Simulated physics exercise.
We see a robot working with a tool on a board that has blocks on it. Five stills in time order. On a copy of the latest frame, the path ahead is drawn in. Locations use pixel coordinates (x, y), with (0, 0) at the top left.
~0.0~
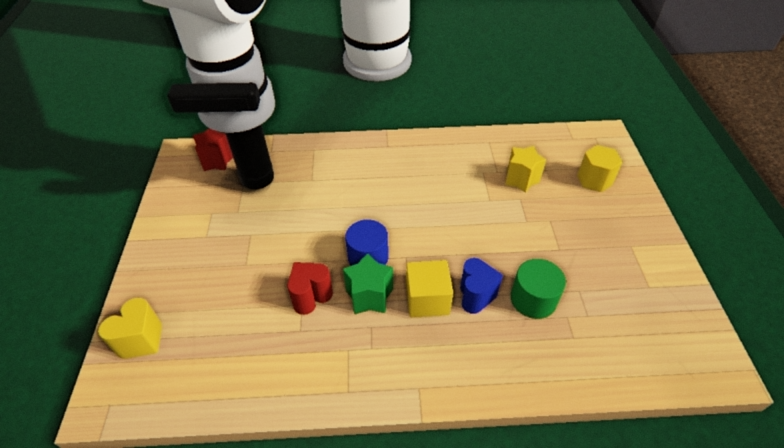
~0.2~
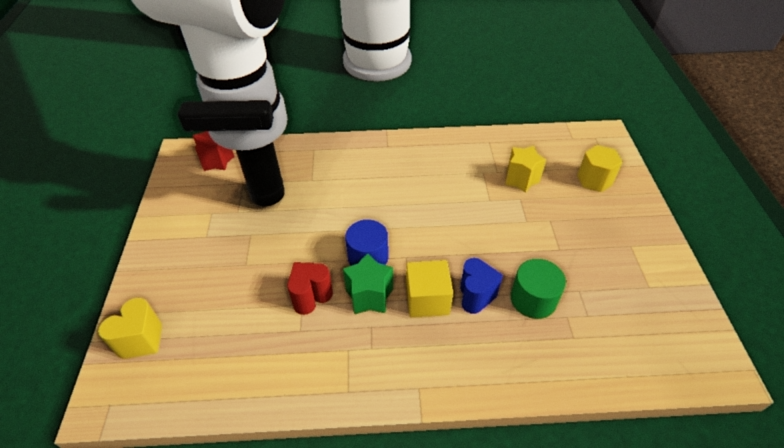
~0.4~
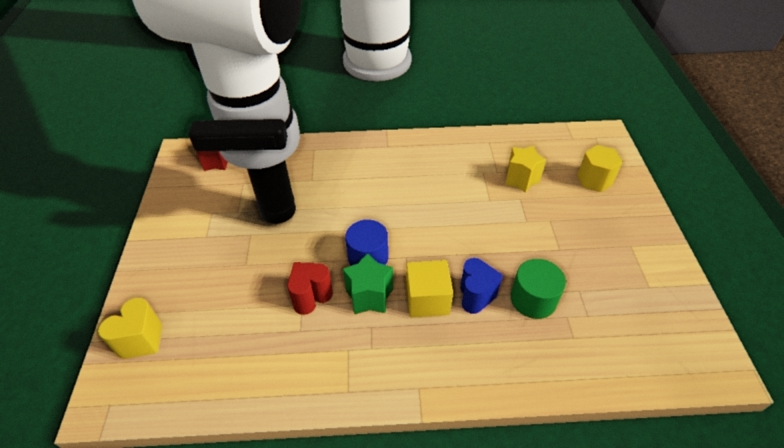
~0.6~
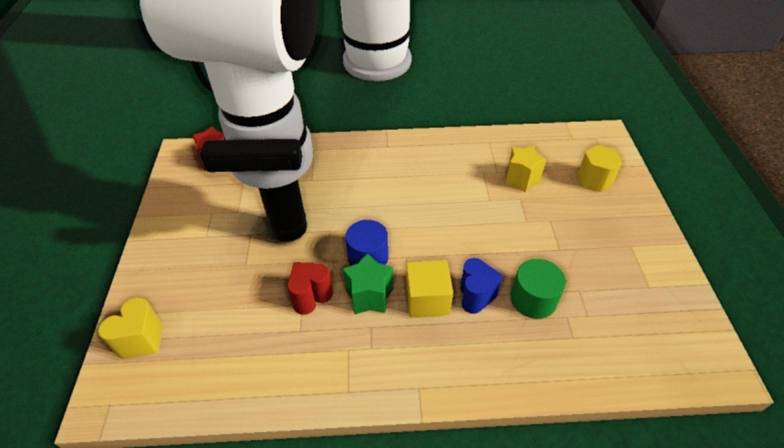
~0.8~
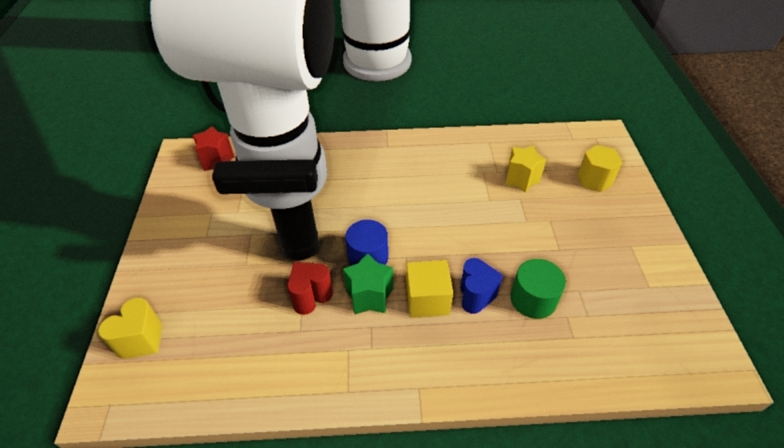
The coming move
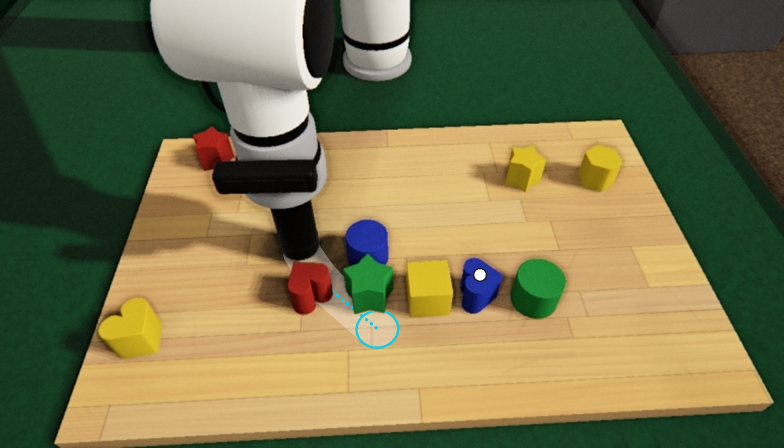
A robot arm moves its black tool down and right across the board toward still blocks.
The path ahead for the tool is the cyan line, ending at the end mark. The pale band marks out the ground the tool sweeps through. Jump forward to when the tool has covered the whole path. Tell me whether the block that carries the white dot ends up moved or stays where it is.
By the last moment, the block that carries the white dot will have left its place.
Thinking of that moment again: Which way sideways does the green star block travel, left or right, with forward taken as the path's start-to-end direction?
It will end up to the left.
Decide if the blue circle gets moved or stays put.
Left in place.
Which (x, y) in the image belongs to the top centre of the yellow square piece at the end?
My best guess is (454, 276).
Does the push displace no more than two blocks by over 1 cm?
No, I don't think so.
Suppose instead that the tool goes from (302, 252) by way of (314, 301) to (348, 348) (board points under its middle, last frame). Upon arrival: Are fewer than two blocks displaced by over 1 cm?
Yes, that is how it ends up.
Path on the board, from (302, 252) by way of (333, 292) to (377, 329); the dot is on the blue heart block.
The first path, step by step. One third of the way, tool at (320, 274); red heart block at (308, 288).
Two thirds of the way, tool at (347, 299); red heart block at (309, 302), turned 35° clockwise; green star block at (392, 283), turned 25° anticlockwise; yellow square piece at (435, 277).
At the end, tool at (377, 323); red heart block at (309, 302), turned 35° clockwise; blue circle in place; green star block at (420, 298), turned 55° anticlockwise; yellow square piece at (454, 276), turned 35° anticlockwise; blue heart block at (492, 270), turned 30° anticlockwise.
